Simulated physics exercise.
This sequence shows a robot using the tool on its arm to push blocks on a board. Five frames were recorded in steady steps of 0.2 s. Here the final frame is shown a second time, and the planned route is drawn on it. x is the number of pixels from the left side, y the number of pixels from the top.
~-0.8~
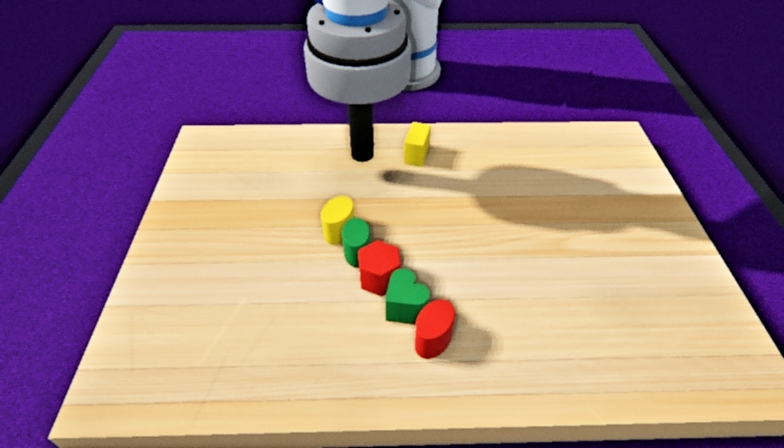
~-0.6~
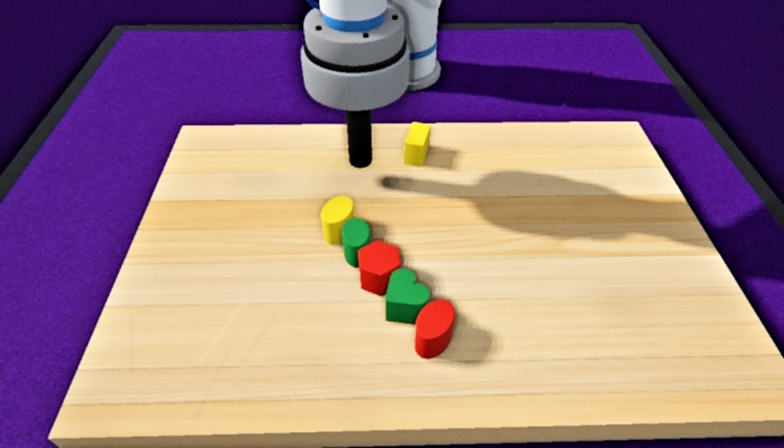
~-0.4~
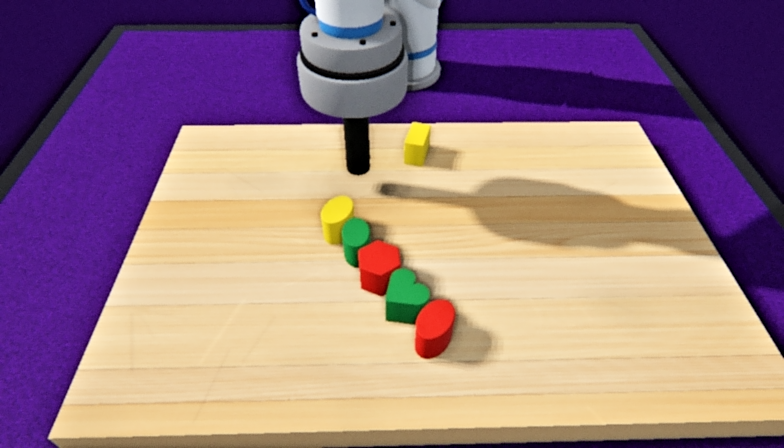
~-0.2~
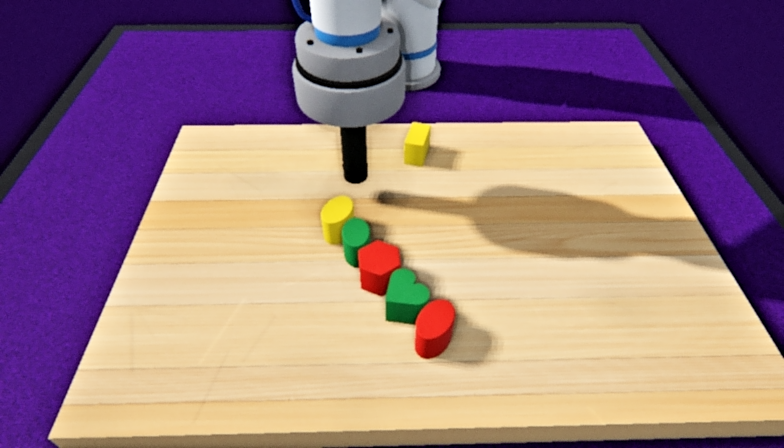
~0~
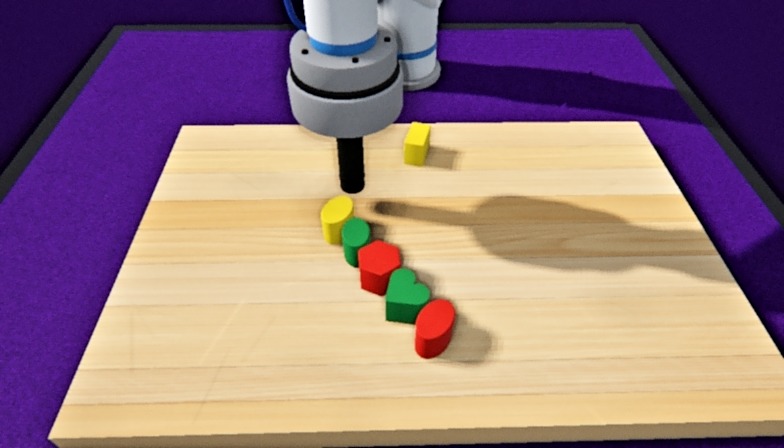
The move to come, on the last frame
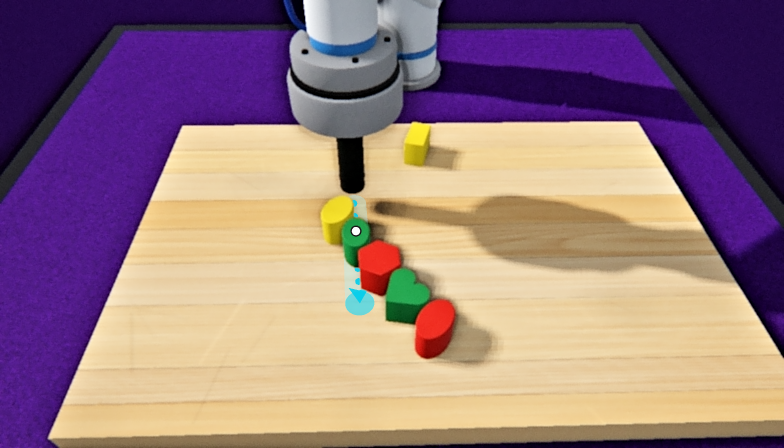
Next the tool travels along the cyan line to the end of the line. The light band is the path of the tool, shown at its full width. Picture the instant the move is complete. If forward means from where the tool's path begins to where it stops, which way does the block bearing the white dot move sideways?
It's pushed right.
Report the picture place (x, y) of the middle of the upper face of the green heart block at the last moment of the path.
At (434, 295).
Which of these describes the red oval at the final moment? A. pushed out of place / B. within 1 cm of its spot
I choose A.
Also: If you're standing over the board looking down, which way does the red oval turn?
Viewed from above, clockwise.
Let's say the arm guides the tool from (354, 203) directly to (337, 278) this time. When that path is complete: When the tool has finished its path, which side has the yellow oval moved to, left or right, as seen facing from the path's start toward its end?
It's set to shift right.
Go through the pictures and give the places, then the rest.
Tool's lower end (363, 156); yellow oval (337, 209); green oval (356, 231); red hexagon (379, 257); green heart block (406, 288); red oval (436, 318), in the first frame.
Tool (361, 162); blocks still, in the second frame.
Tool (358, 169); blocks still, in the third frame.
Tool (356, 177); blocks still, in the fourth frame.
Tool (353, 187); yellow oval (337, 209); green oval (356, 231); red hexagon (379, 257); green heart block (406, 288); red oval (436, 318), in the fifth frame.
Drawn move, straight from (354, 203) to (360, 303); the dot is on the green oval.
On the path given first. One third of the way, tool (355, 217); yellow oval (325, 225), turned 45° clockwise; green oval (356, 236); red hexagon (381, 259).
Two thirds of the way, tool (357, 250); yellow oval (321, 234), turned 90° clockwise; green oval (340, 270), turned 45° clockwise; red hexagon (381, 267), turned 40° anticlockwise; green heart block (412, 291); red oval (438, 320).
At the end, tool (359, 287); yellow oval (321, 234), turned 90° clockwise; green oval (327, 295), turned 110° clockwise; red hexagon (394, 289), turned 95° anticlockwise; green heart block (434, 295); red oval (447, 329), turned 25° clockwise.
